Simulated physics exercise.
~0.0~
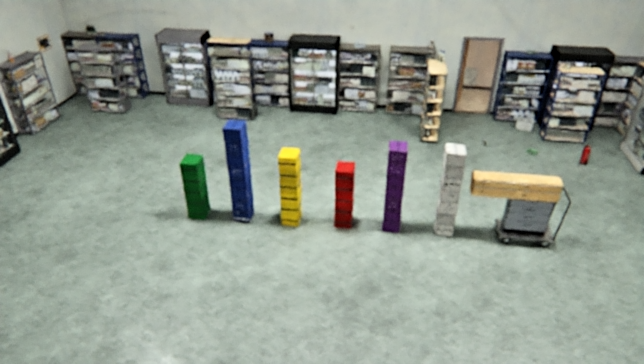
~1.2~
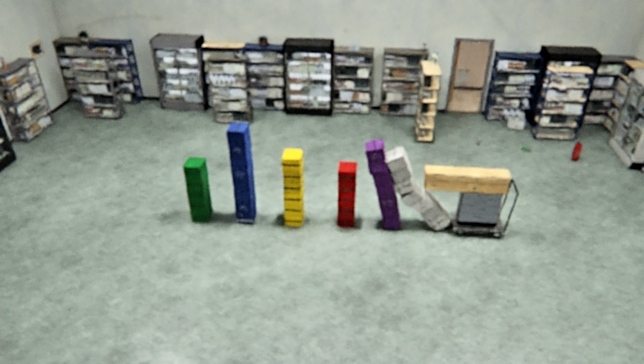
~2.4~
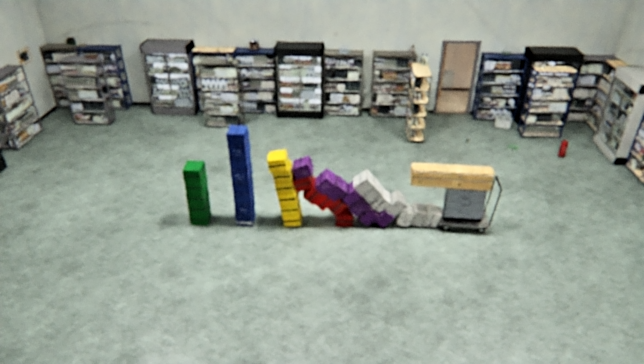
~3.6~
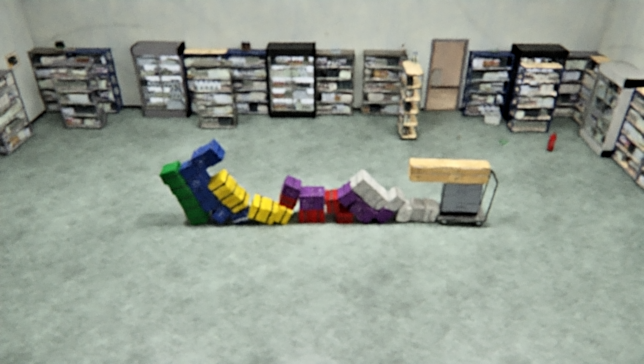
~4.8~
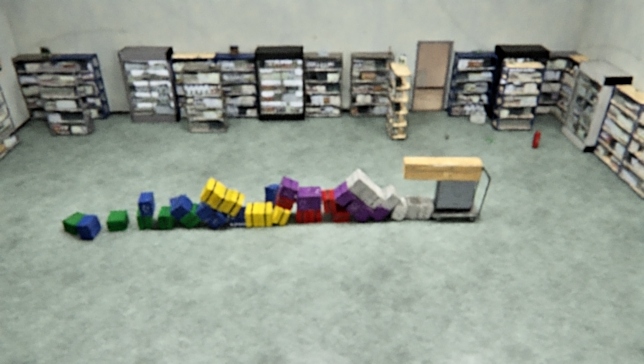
The footage shows a trolley carrying a long pale beam roll left into a row of stacked cartons, toppling the pale, purple, red, yellow, blue and green columns in turn, until they lie in a jumbled line across the floor, with blue and green cartons scattered at the far left.
